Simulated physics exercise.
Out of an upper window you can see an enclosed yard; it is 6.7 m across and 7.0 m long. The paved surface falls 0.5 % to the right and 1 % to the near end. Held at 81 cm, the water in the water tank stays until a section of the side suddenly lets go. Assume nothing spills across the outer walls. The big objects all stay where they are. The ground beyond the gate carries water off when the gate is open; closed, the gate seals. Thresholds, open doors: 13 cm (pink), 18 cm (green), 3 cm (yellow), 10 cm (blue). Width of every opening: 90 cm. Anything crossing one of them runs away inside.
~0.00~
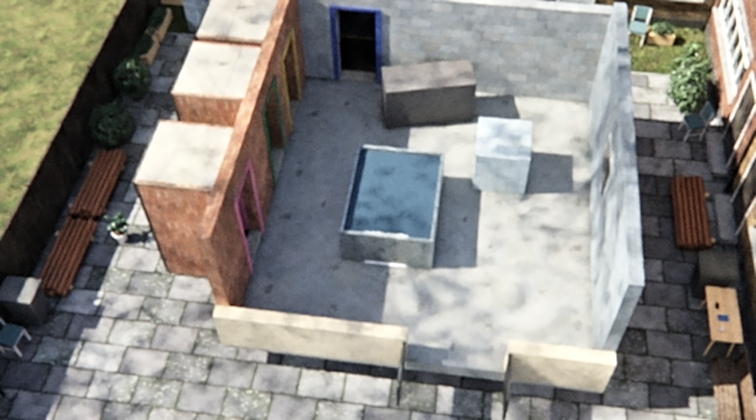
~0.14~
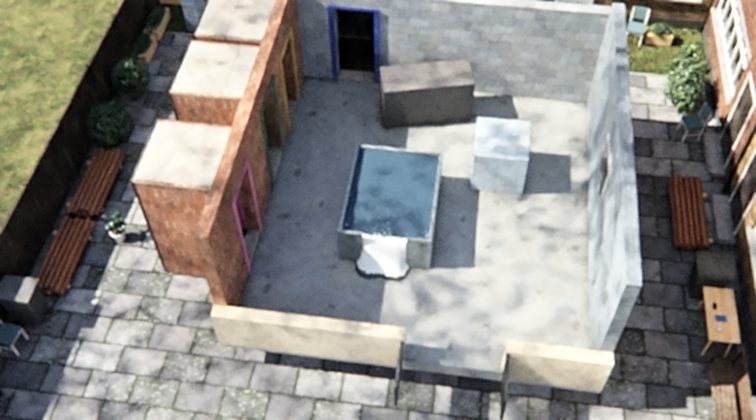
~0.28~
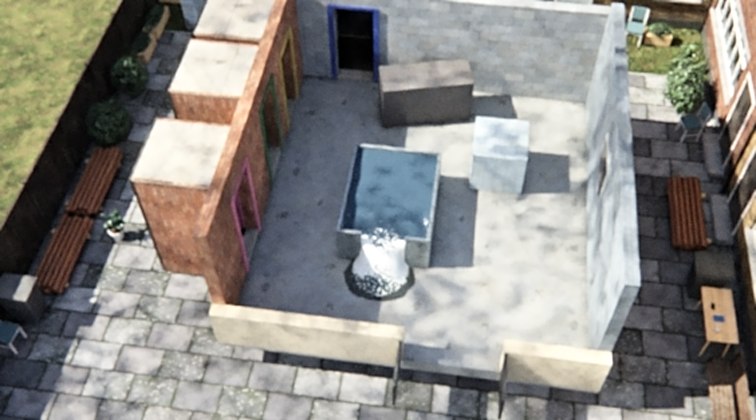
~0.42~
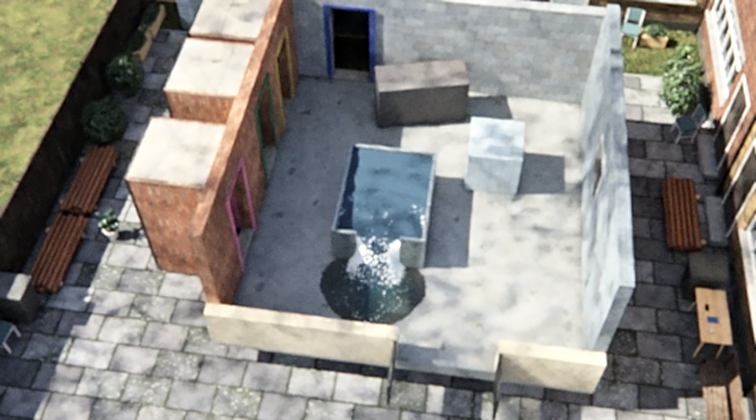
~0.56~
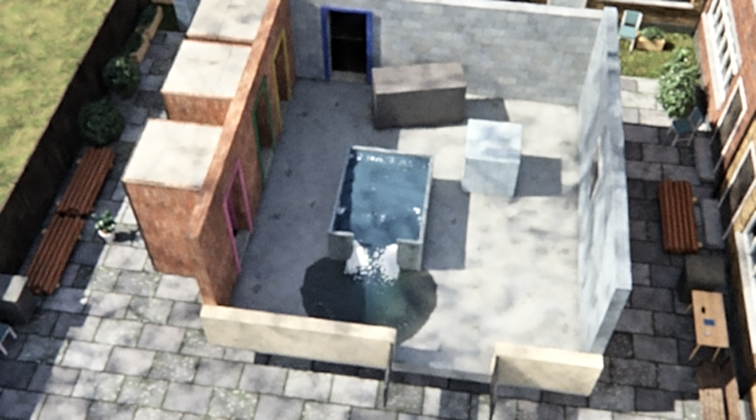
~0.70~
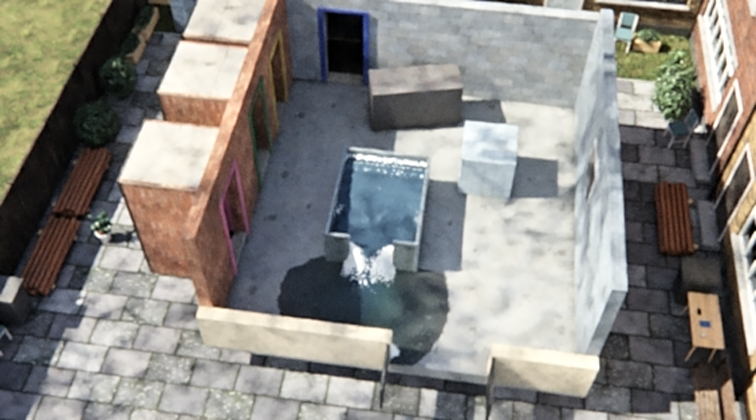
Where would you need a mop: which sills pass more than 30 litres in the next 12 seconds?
In the end the pink door never breaches the limit. The green door never breaches the limit. The yellow door breaches the limit. The blue door never breaches the limit.
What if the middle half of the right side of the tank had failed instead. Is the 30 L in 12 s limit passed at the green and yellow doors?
Log - green: Threshold not reached, yellow: Threshold not reached.
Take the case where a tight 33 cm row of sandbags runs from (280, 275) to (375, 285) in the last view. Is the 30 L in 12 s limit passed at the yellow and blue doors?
Then: Yellow under, blue not over.
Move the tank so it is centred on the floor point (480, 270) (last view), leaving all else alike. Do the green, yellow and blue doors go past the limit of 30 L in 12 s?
Green: Within limit; yellow: Within limit; blue: Within limit.
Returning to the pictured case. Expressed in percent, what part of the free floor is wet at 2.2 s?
Close to 20 in a hundred parts are wet.
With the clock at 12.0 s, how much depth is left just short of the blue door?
Roughly 7.0 centimetres.
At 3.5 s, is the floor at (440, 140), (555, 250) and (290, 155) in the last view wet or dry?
Respectively: Was missed, was missed, got hit.
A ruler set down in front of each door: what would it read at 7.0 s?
Readings (cm): Pink = 8; green = 3; yellow = 6; blue = 10.
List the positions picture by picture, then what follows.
In the first frame, still water, 81 cm deep, in the water tank at (394, 194).
In the second frame, the front is at (359, 269), 0.5 m from the gap at (385, 253); 0.3 m2 of floor is under water; 81 cm left at the back of the water tank.
In the third frame, water pours out at (383, 253) and has run 0.9 m, to (368, 296); typically 13 cm deep outside, 81 cm at the water tank's back.
In the fourth frame, water pours out at (378, 253) and has run 1.5 m, to a hidden place; typically 8 cm deep outside, 81 cm at the water tank's back.
In the fifth frame, water pours out at (375, 255) and has run 1.9 m, to a hidden place; typically 6 cm deep outside, 76 cm at the water tank's back.
In the sixth frame, water pours out at (372, 256) and has run 2.3 m, to a hidden place; typically 5 cm deep outside, 68 cm at the water tank's back.
After 1.4 s water covers 20 % of the floor and is deepest (48 cm) near (365, 267); pink door not reached, green door not reached, yellow door not reached, blue door not reached.
After 2.2 s water covers 20 % of the floor and is deepest (42 cm) near (229, 330); pink door 7 cm at the sill, 0 L in, green door not reached, yellow door not reached, blue door not reached.
After 3.5 s water covers 40 % of the floor and is deepest (29 cm) near (365, 267); pink door 12 cm at the sill, 0 L in, green door 3 cm at the sill, 0 L in, yellow door not reached, blue door not reached.
After 7.0 s water covers 75 % of the floor and is deepest (16 cm) near (341, 345); pink door 8 cm at the sill, 1 L in, green door 3 cm at the sill, 0 L in, yellow door 6 cm at the sill, 0 L in, blue door 10 cm at the sill, 10 L in.
After 12.0 s water covers 95 % of the floor and is deepest (10 cm) near (332, 343); pink door 4 cm at the sill, 1 L in, green door 7 cm at the sill, 0 L in, yellow door 7 cm at the sill, 73 L in, blue door 7 cm at the sill, 12 L in.
